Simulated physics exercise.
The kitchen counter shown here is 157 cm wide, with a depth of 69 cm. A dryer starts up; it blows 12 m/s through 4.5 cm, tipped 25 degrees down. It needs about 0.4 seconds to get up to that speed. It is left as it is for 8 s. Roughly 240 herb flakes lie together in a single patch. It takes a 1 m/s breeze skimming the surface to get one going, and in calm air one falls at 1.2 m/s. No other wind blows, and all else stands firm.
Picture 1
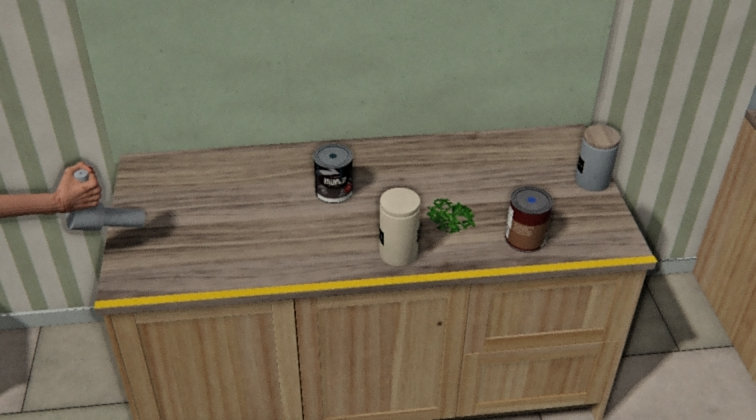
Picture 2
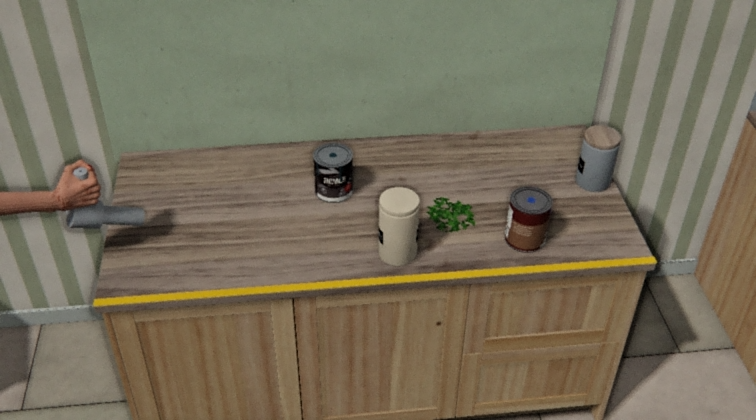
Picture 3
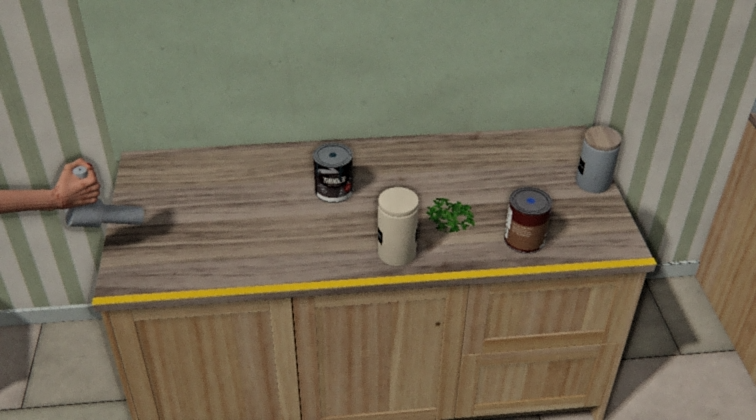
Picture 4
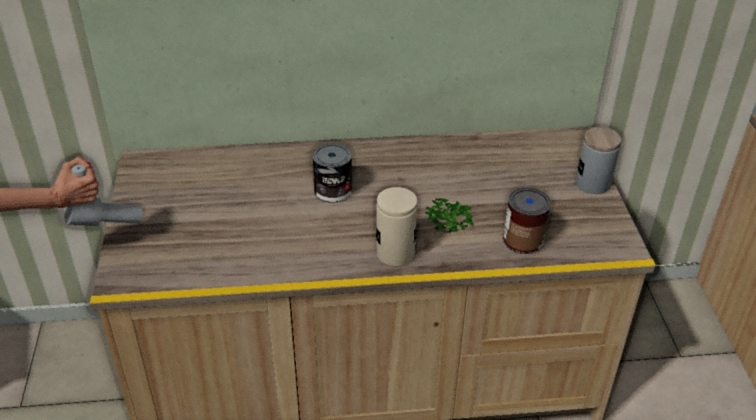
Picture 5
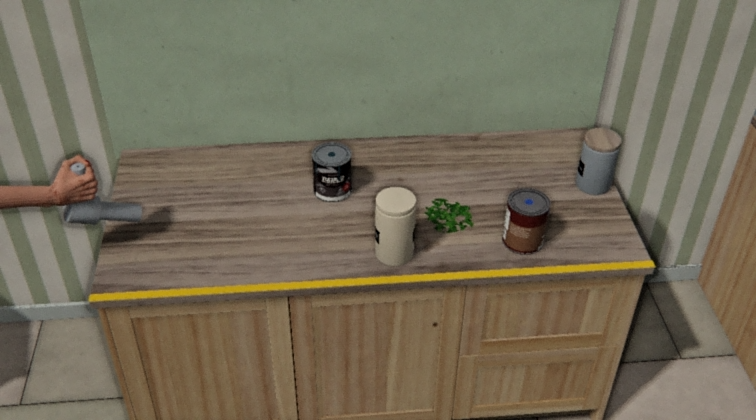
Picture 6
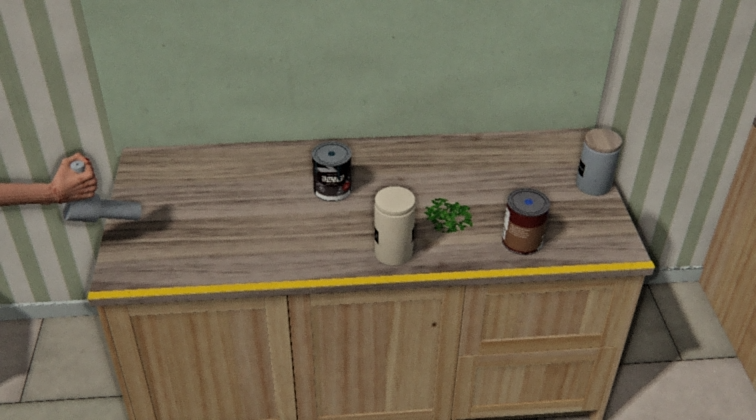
A hand holds a gray dryer over a wooden counter with containers and green herbs, barely moving.
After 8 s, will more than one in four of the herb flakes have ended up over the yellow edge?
My money says the one-in-four line is respected at that edge.
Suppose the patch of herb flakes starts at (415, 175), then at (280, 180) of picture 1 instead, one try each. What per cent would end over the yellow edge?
It goes 0 % first, then 0 %.
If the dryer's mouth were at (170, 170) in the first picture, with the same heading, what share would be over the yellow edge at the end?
Result: Approx. 0 %.
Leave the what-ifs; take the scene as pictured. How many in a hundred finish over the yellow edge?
It ends up close to 0 in a hundred.
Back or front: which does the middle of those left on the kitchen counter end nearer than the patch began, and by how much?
It moves toward the near end, close to 5 cm.
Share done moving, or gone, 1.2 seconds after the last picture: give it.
Roughly 30 per cent of them.
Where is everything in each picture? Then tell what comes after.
The middle of the herb flakes is near (450, 215), none has stirred yet and the mouth of the dryer is at (142, 219), in the first frame.
The middle of the herb flakes is near (450, 214), none has stirred yet and the yellow edge is centred on (384, 284), in the second frame.
The middle of the herb flakes is near (450, 214), none has stirred yet, the top of a jar is at (399, 200) and the top of a tin is at (531, 200), in the third frame.
The middle of the herb flakes is near (449, 214) and none has stirred yet, in the fourth frame.
The middle of the herb flakes is near (448, 215) and none has stirred yet, in the fifth frame.
The middle of the herb flakes is near (448, 214) and none has stirred yet, in the sixth frame.
Then, 1.2 s after the last picture the count stands so, 0 % are over the yellow edge; the middle of those still in play is near (586, 210).
Then, 2.2 s after the last picture the count stands so, 0 % are over the yellow edge; the middle of those still in play is near (568, 216).
Then, 4.0 s after the last picture the count stands so, 0 % are over the yellow edge; the middle of those still in play is near (546, 221).
Then, 7.6 s after the last picture, at the end, 0 % are over the yellow edge; the middle of those still in play is near (548, 220).
